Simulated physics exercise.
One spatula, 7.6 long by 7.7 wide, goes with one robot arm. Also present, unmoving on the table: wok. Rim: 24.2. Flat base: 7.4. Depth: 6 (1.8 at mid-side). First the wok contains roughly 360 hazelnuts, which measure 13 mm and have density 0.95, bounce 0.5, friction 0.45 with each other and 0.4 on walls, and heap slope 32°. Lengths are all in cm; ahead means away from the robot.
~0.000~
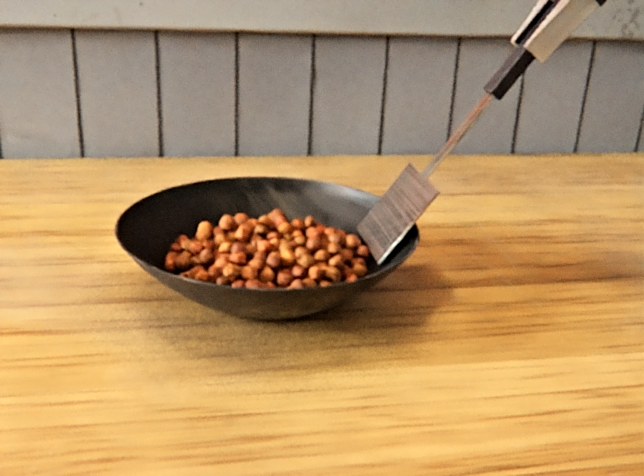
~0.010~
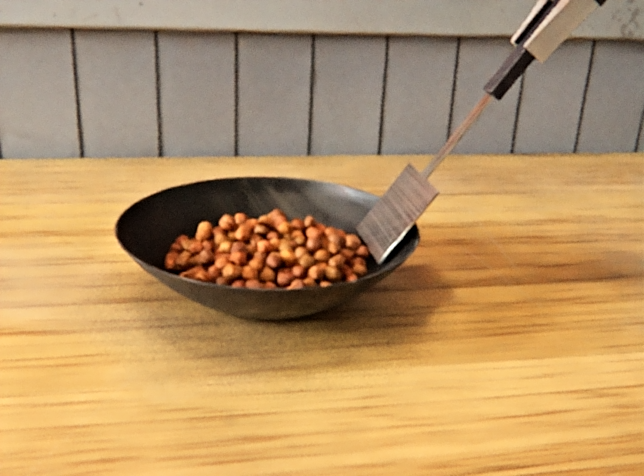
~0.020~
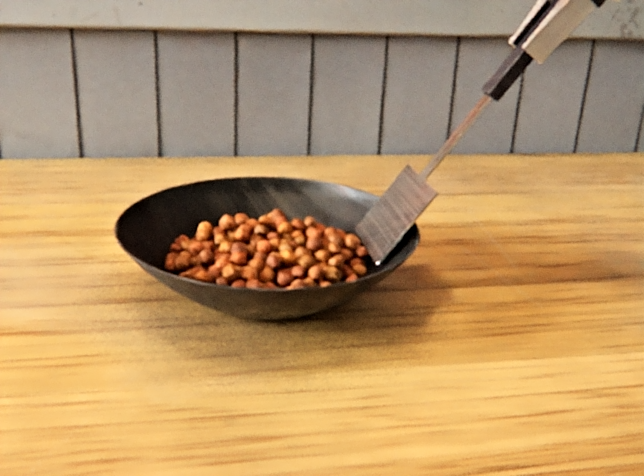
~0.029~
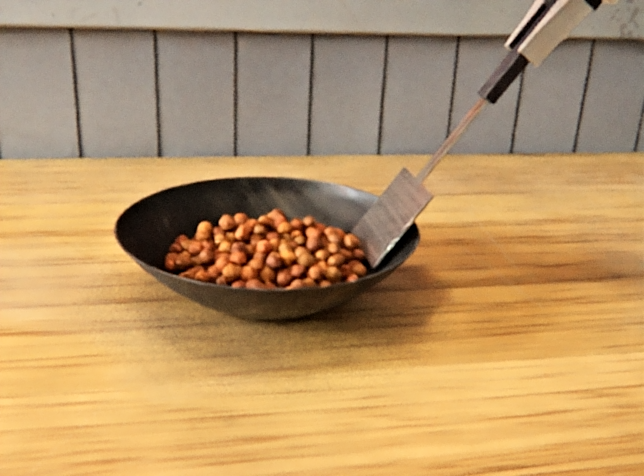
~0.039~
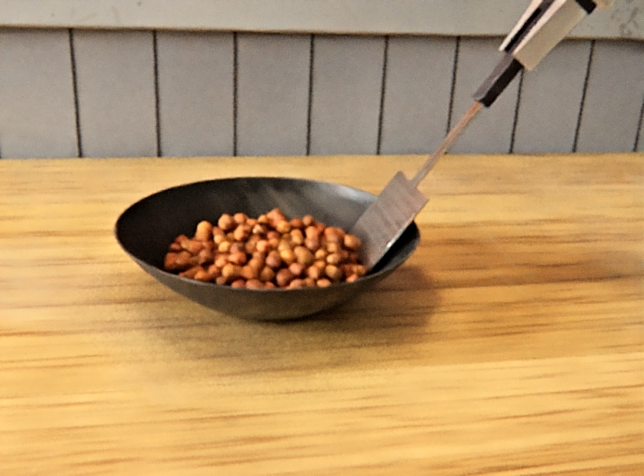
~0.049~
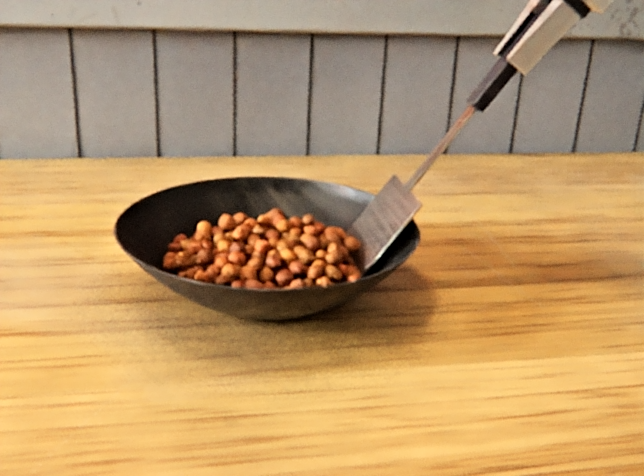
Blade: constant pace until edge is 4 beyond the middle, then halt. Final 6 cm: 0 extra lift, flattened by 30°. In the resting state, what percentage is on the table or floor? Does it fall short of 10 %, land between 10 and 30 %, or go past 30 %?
It falls short of 10 %.
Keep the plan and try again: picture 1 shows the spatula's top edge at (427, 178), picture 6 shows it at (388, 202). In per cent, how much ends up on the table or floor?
Near 10 in a hundred.
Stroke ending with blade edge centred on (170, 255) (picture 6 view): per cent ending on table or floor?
Something near 20 in a hundred.
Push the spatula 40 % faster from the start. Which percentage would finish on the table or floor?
About 5 %.
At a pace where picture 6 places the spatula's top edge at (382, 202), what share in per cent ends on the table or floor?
Estimate: Close to 15 %.
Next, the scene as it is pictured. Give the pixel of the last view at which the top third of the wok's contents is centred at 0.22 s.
Around (187, 240).
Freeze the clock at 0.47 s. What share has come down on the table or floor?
Roughly 5 percent of it.
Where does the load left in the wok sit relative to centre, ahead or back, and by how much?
The balance point is about 4.5 cm ahead.
After 0.14 s, sloping 54°, highest piece 6 above the table; 362 in the wok.
After 0.22 s, sloping 39°, highest piece 7 above the table; 362 in the wok.
After 0.47 s, sloping 24°, highest piece 8 above the table; 349 in the wok, 13 on the table or floor.
After 1.52 s, sloping 24°, highest piece 8 above the table; 349 in the wok, 13 on the table or floor.
At rest, 349 in the wok, 13 on the table or floor. That is 4 % on the table or floor.
